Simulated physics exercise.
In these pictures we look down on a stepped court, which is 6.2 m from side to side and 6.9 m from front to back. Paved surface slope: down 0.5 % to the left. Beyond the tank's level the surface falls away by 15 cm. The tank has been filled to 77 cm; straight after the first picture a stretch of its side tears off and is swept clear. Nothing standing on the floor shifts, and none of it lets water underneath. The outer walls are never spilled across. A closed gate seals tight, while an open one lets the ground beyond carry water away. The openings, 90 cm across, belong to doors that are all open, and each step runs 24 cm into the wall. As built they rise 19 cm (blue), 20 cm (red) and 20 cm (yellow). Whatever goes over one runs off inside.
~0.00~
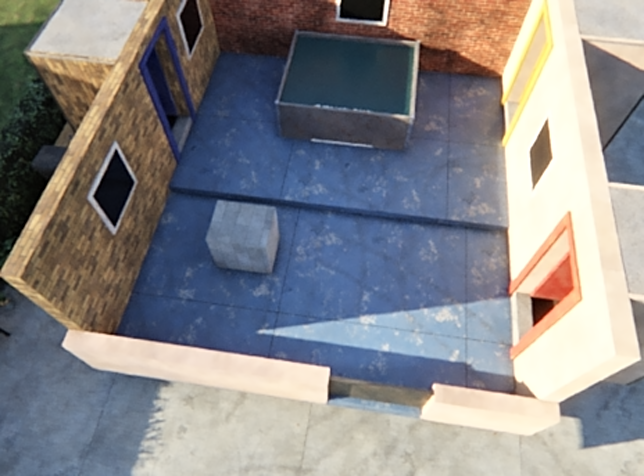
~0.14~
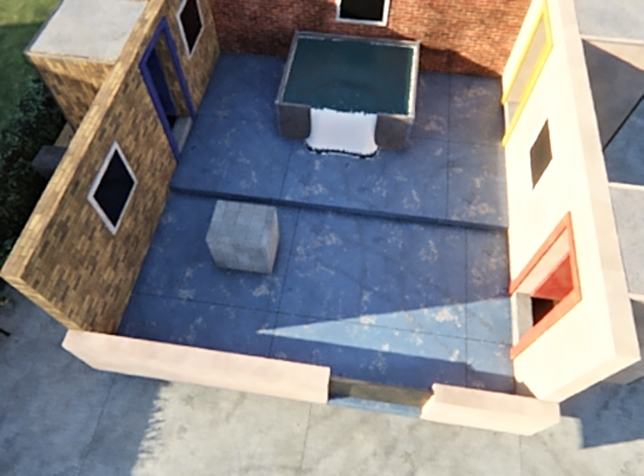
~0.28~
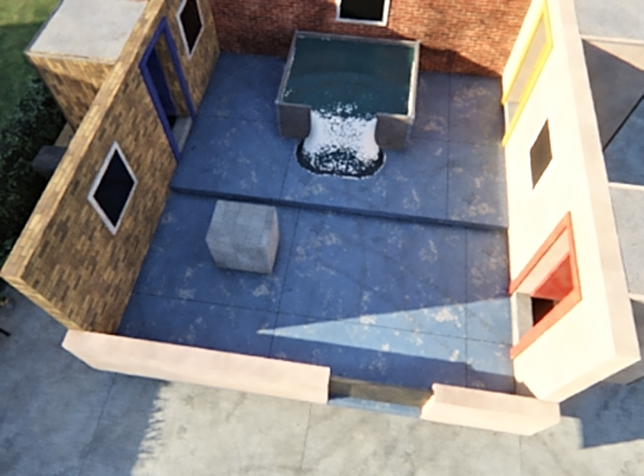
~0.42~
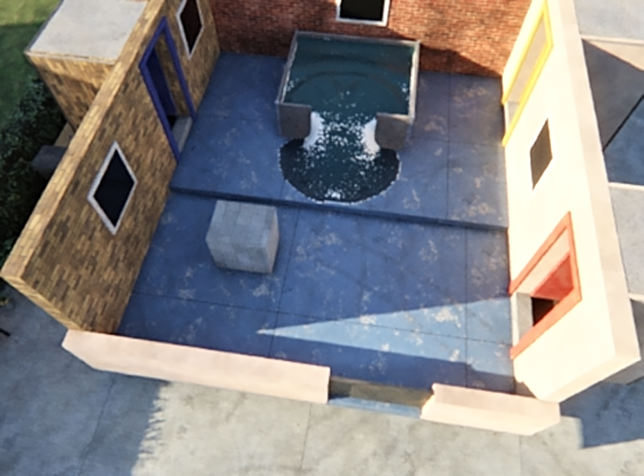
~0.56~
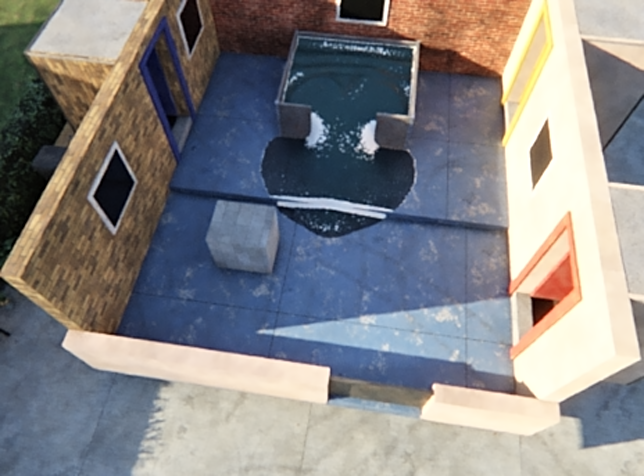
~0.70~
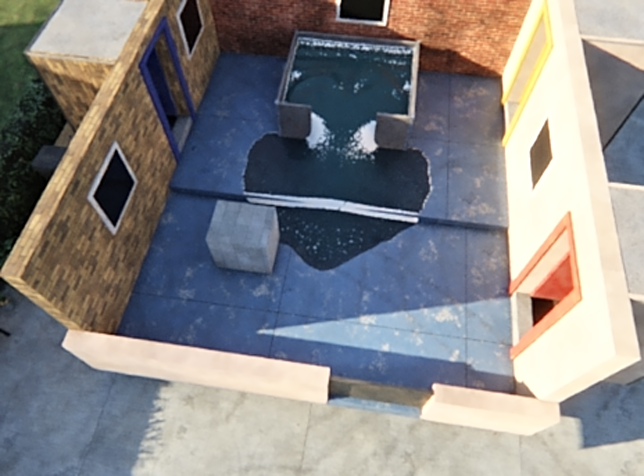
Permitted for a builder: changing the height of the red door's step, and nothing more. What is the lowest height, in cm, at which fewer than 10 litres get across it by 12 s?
16 cm.
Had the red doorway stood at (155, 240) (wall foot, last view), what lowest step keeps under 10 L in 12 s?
You'd want it roughly 19 cm high.
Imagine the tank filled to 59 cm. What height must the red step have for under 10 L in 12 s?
Roughly 11.0 cm high.
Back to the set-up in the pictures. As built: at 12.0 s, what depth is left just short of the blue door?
Lab note: Depth approx. 2.5 cm.
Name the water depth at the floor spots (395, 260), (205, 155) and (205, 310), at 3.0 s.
Roughly 4, 1 and 3 cm, in turn.
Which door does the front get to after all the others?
It would be the yellow one.
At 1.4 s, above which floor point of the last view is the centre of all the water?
(343, 142), roughly.
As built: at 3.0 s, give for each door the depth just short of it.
In cm: Blue 3, red 10, yellow 0.
After 1.4 s water covers 40 % of the floor, deepest (44 cm) near (343, 146); it has not reached the red door.
After 3.0 s water covers 60 % of the floor, deepest (34 cm) near (513, 411); 10 cm at the red door, 0 litres in over its 20 cm step.
After 12.0 s water covers 80 % of the floor, deepest (22 cm) near (110, 350); 16 cm at the red door, 1 litre in over its 20 cm step.
At the red door as built, the water arrived by 2.1 s and peaked near 20 cm at 3.6 s.
With a step of 14 cm, 23 litres would have come in within the 12 s; with 19 cm, 2 litres. So under 10 litres takes about 16 cm.
